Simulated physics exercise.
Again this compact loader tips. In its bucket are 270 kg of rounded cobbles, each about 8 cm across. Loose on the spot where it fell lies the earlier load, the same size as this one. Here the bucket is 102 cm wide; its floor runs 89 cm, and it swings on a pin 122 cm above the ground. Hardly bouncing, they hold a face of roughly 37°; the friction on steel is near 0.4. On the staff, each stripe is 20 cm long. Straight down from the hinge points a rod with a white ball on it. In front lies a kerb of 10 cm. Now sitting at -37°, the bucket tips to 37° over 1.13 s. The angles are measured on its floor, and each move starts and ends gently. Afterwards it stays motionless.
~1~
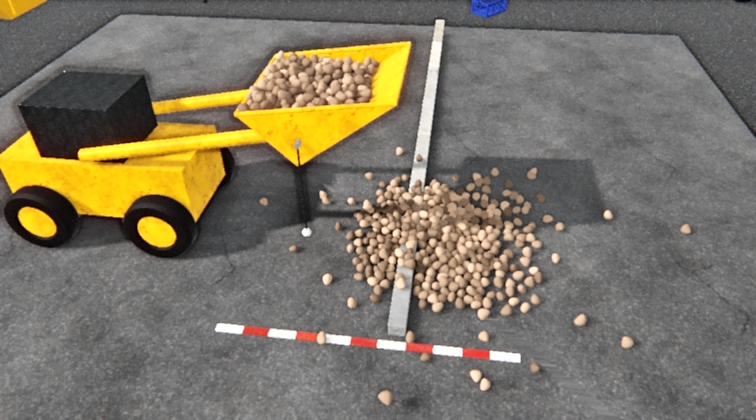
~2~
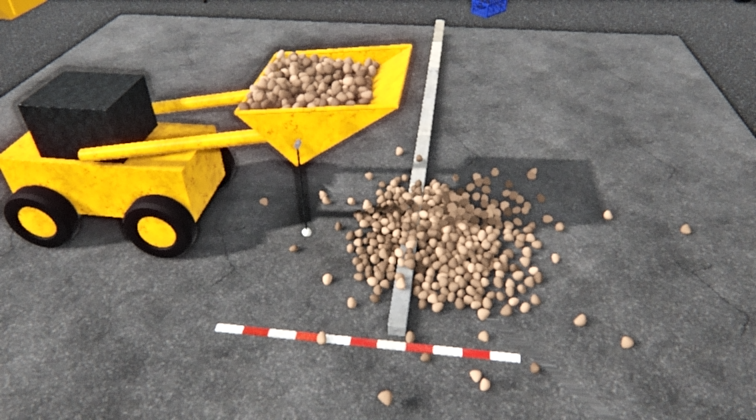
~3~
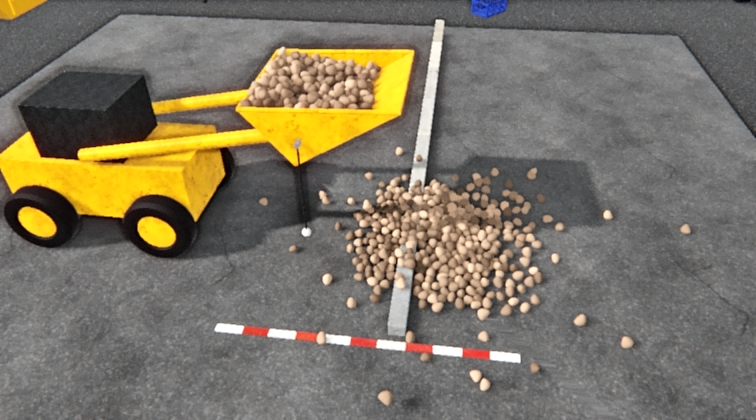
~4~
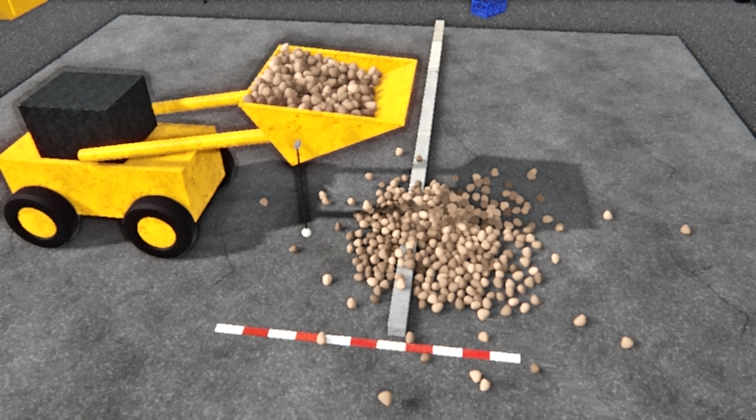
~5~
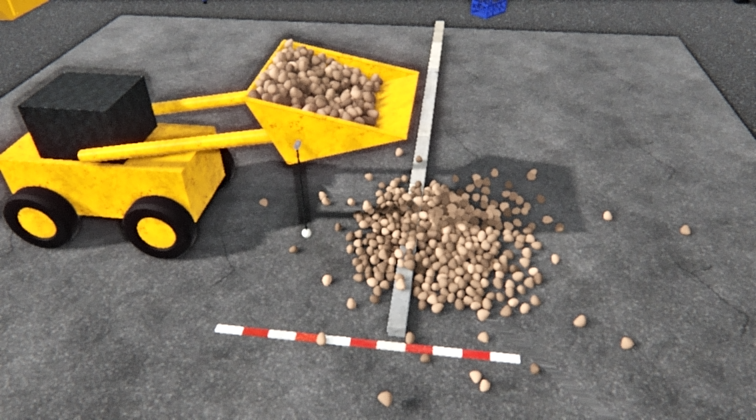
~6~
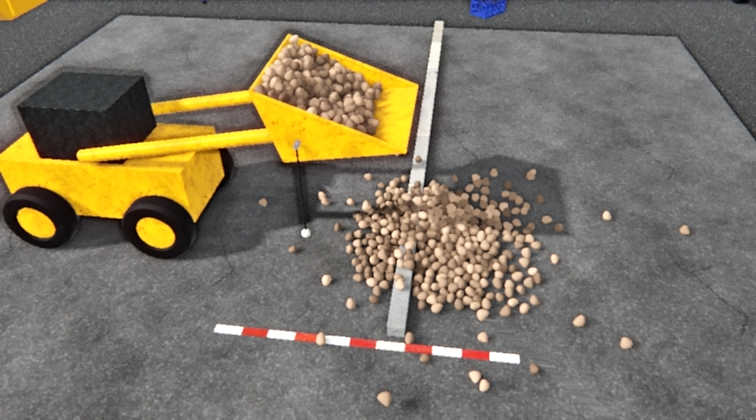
On a grey floor, a yellow loader's raised bucket of brown stones tilts gradually forward.
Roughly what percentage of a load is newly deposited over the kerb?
Around 81 per cent of a load is newly deposited there.
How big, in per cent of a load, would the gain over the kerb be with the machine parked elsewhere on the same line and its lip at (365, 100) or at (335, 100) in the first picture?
First place about 40 %, second about 15 %.
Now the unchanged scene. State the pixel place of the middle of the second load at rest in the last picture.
In the last view, about pixel (444, 228).
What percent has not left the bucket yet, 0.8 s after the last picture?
70 %.
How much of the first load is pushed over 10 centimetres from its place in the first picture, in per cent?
I'd say roughly 20 per cent of them.
Then, 0.4 s after the last picture the floor is at 26°; in per cent of one load, 100 in the bucket, 32 on this side of the kerb, 68 over the kerb; the foremost stones are at (586, 248).
Then, 0.8 s after the last picture the floor is at 37°; in per cent of one load, 68 in the bucket, 61 on this side of the kerb, 71 over the kerb; the foremost stones are at (586, 248).
Then, 1.1 s after the last picture the floor is at 37°; in per cent of one load, 15 in the bucket, 64 on this side of the kerb, 122 over the kerb; the foremost stones are at (586, 248).
Then, 3.5 s after the last picture the floor is at 37°; in per cent of one load, 0 in the bucket, 52 on this side of the kerb, 149 over the kerb; the foremost stones are at (603, 259). Net gain over the kerb, 81.
